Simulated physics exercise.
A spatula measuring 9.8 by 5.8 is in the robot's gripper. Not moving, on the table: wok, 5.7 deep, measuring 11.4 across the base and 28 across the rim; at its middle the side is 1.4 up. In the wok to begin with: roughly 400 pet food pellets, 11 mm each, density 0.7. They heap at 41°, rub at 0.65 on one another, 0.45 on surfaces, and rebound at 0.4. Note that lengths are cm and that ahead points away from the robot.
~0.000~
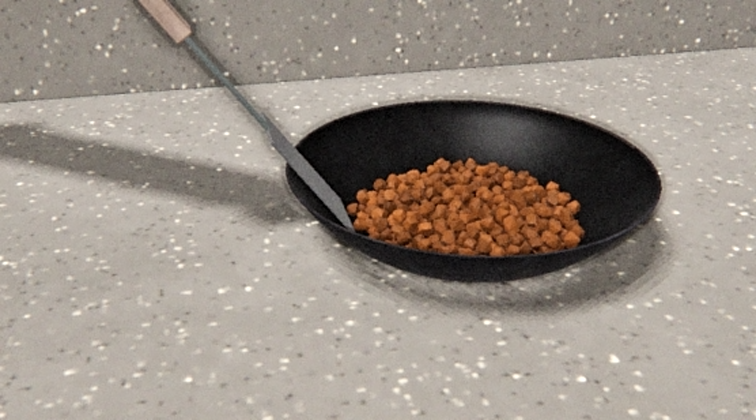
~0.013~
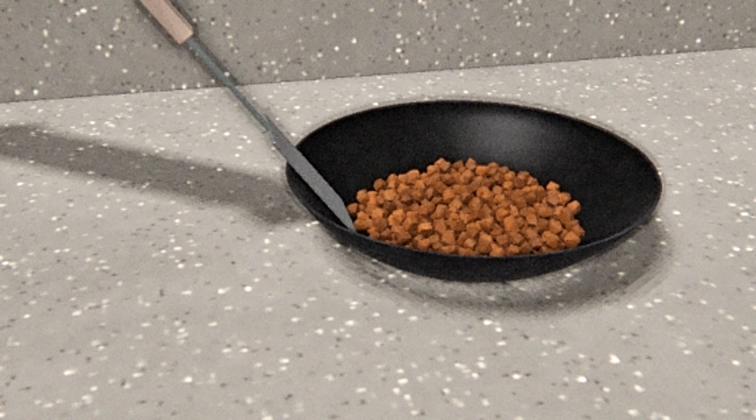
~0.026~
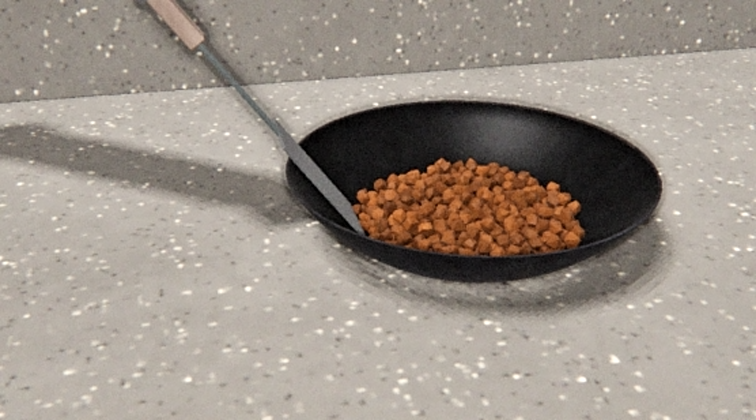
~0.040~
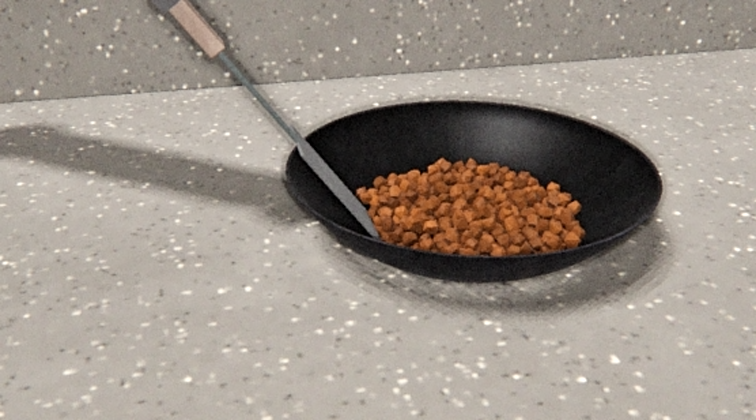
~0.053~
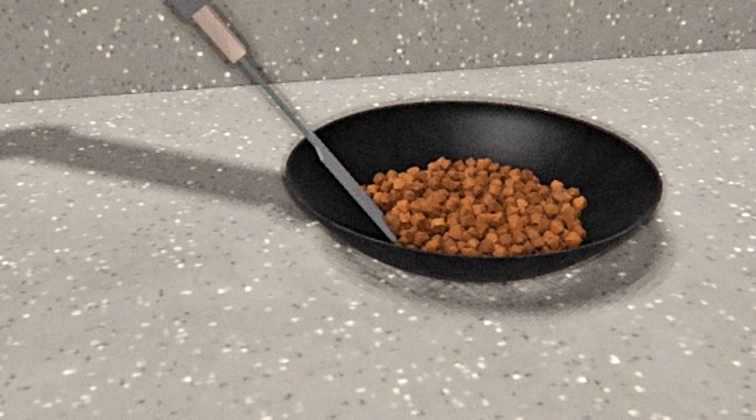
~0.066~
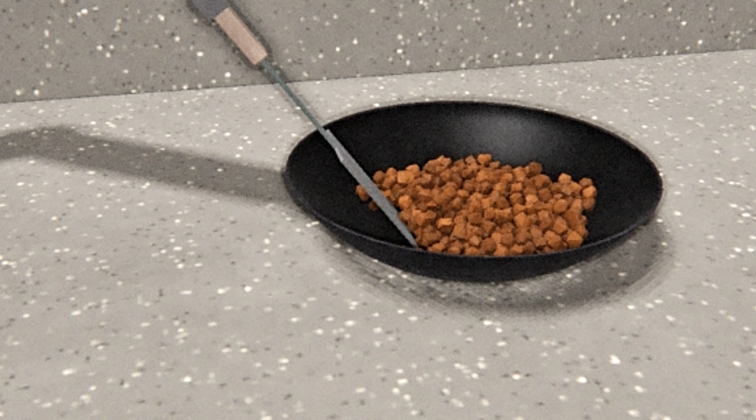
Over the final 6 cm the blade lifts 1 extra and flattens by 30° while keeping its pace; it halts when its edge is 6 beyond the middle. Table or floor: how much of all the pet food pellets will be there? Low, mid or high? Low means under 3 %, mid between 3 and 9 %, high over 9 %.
Low.
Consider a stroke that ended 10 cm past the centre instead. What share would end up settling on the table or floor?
I'd expect close to 25 per cent then.
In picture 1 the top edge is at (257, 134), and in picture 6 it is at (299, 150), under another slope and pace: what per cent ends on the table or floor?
It works out to about 0 %, more or less.
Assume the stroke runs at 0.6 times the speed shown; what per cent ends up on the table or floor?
Around 0 percent would finish on the table or floor.
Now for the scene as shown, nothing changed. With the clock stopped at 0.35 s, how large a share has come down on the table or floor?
I'd say close to 0 in a hundred.
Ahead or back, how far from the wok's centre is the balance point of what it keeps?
Ahead, by about 4.5 cm.
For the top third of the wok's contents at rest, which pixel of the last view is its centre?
It is centred near (580, 177).
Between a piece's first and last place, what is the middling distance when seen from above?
The figure is about 4 cm.
By 0.10 s, sloping 54°, highest piece 6 above the table; 403 in the wok.
By 0.13 s, sloping 43°, highest piece 6 above the table; 403 in the wok.
By 0.35 s, sloping 24°, highest piece 7 above the table; 401 in the wok, 2 on the table or floor.
By 1.40 s, sloping 24°, highest piece 7 above the table; 401 in the wok, 2 on the table or floor.
Final count, 401 in the wok, 2 on the table or floor. That is 0 % on the table or floor.
